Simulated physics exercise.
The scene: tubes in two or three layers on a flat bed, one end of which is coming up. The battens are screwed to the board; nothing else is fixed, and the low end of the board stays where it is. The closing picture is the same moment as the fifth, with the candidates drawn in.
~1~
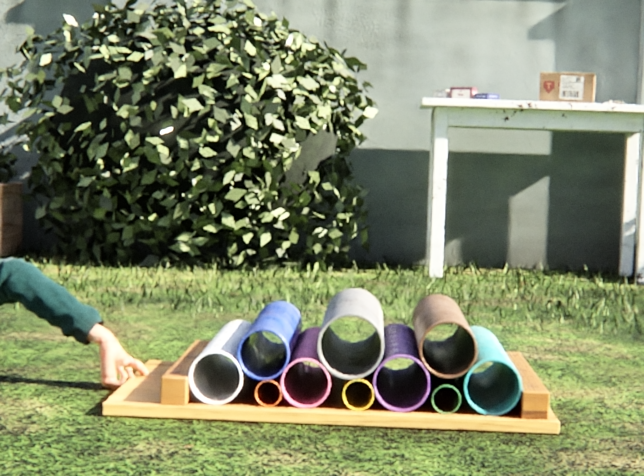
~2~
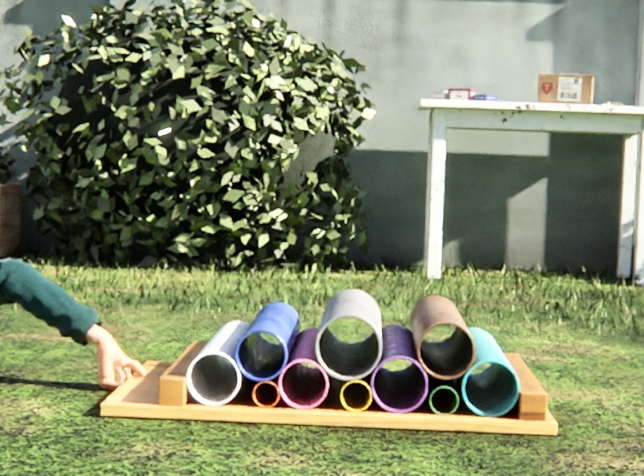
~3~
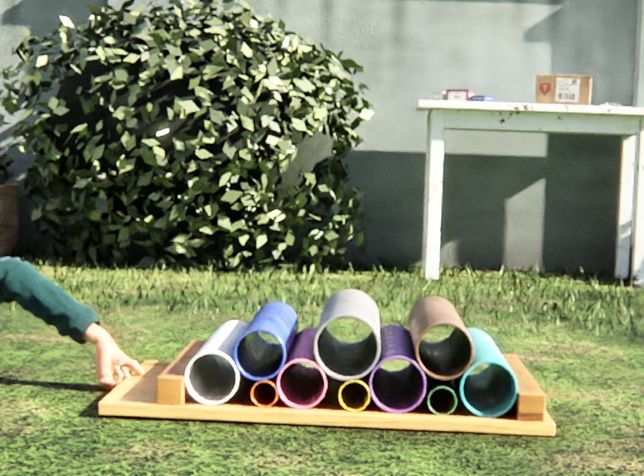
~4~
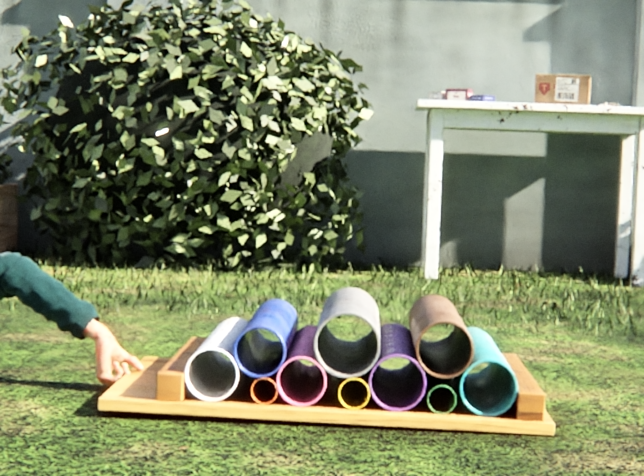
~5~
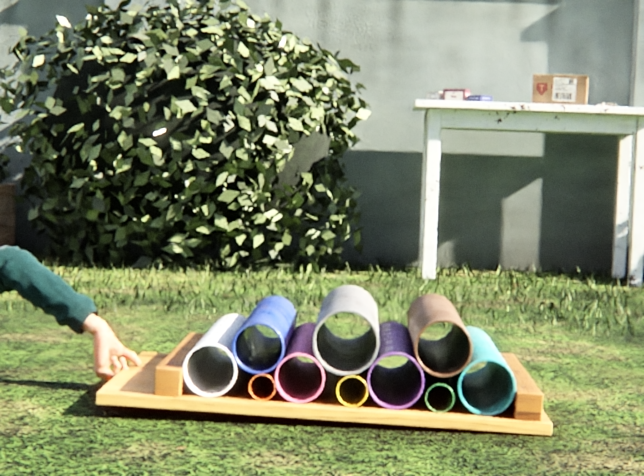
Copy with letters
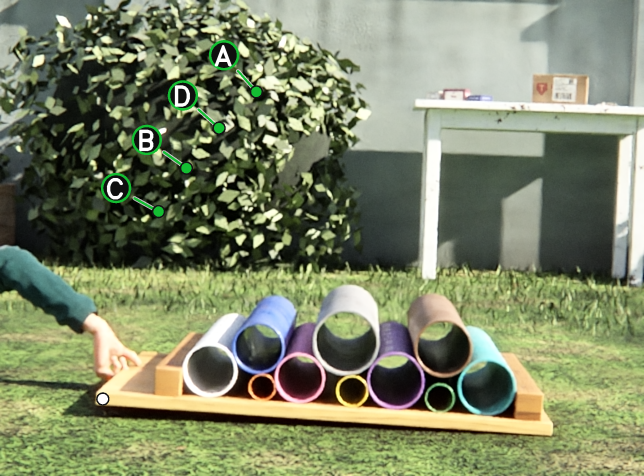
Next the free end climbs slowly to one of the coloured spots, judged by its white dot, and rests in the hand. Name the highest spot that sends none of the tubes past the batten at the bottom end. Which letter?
No higher than D.
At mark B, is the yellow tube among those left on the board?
The yellow tube: Yes.
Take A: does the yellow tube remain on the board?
Yes, with A.
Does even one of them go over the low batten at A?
Yes, at A.
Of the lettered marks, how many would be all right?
The number is three.
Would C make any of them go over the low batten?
No.
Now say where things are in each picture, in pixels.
Purple tube (401, 384); green tube (446, 399); turquoise tube (493, 387), in the first picture.
Turquoise tube (491, 388); grey tube (349, 348), in the second picture.
Board (330, 382); white tube (212, 378); turquoise tube (489, 389), in the third picture.
Board (330, 380); white tube (212, 375); green tube (442, 400), in the fourth picture.
Board (328, 377); white tube (210, 370), in the fifth picture.
On the copy, A at (256, 92); B at (186, 168); C at (159, 211); D at (219, 128); the white dot at (103, 399).
On D. First, board at 21°.
Then, board at 39°.
Finally, board at 40°, none over the low batten.
By contrast, A three over the low batten (grey, brown, blue); B none over the low batten; C none over the low batten.
